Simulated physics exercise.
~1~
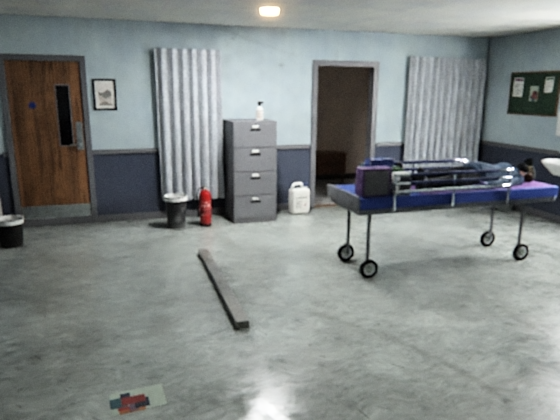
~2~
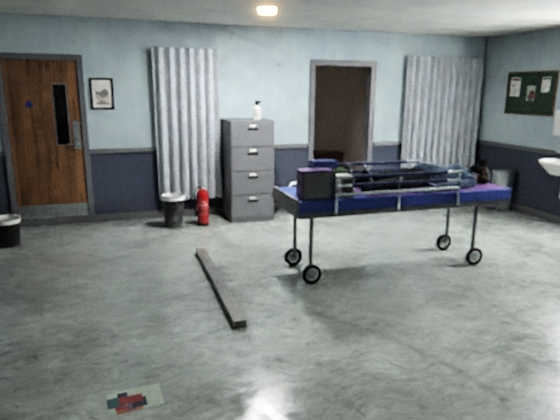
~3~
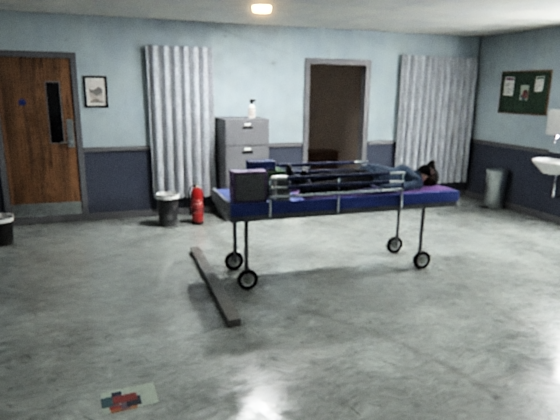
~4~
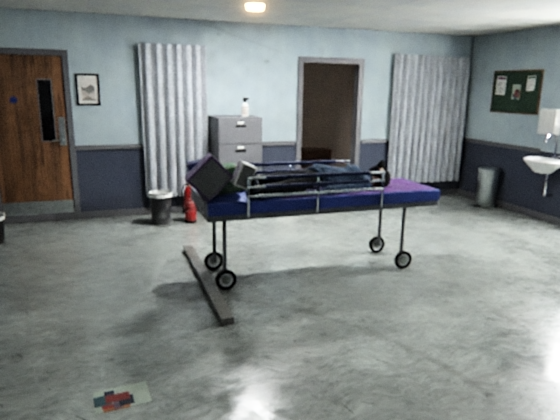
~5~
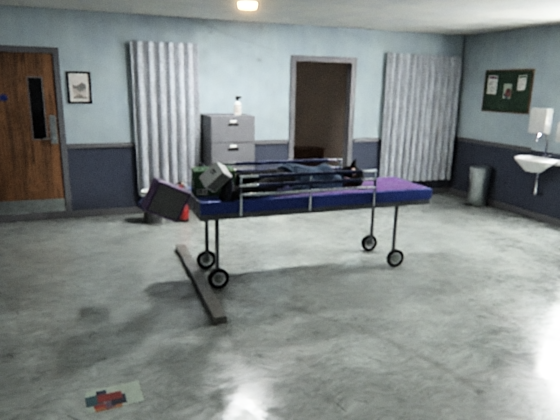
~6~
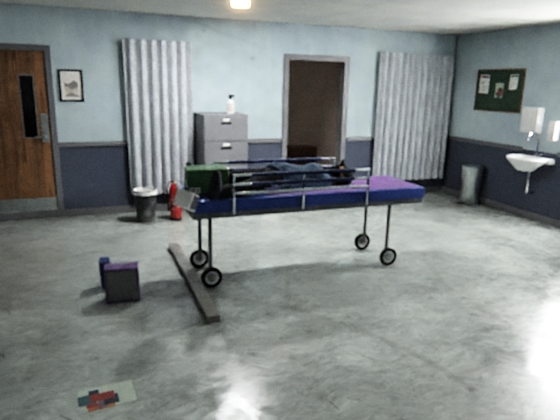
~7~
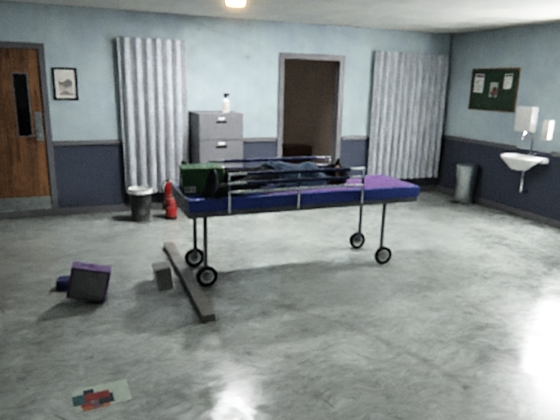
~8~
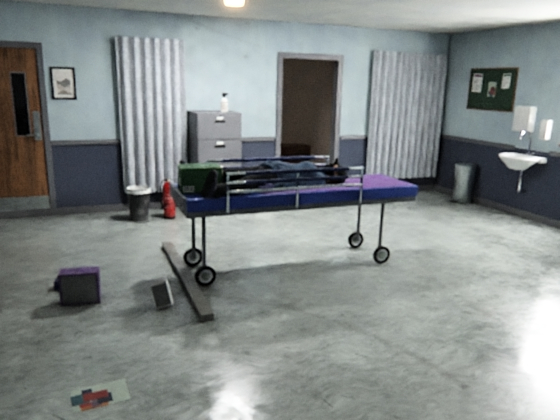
In a clinical room, a wheeled stretcher rolls left, stops at a sill, and sheds three items.
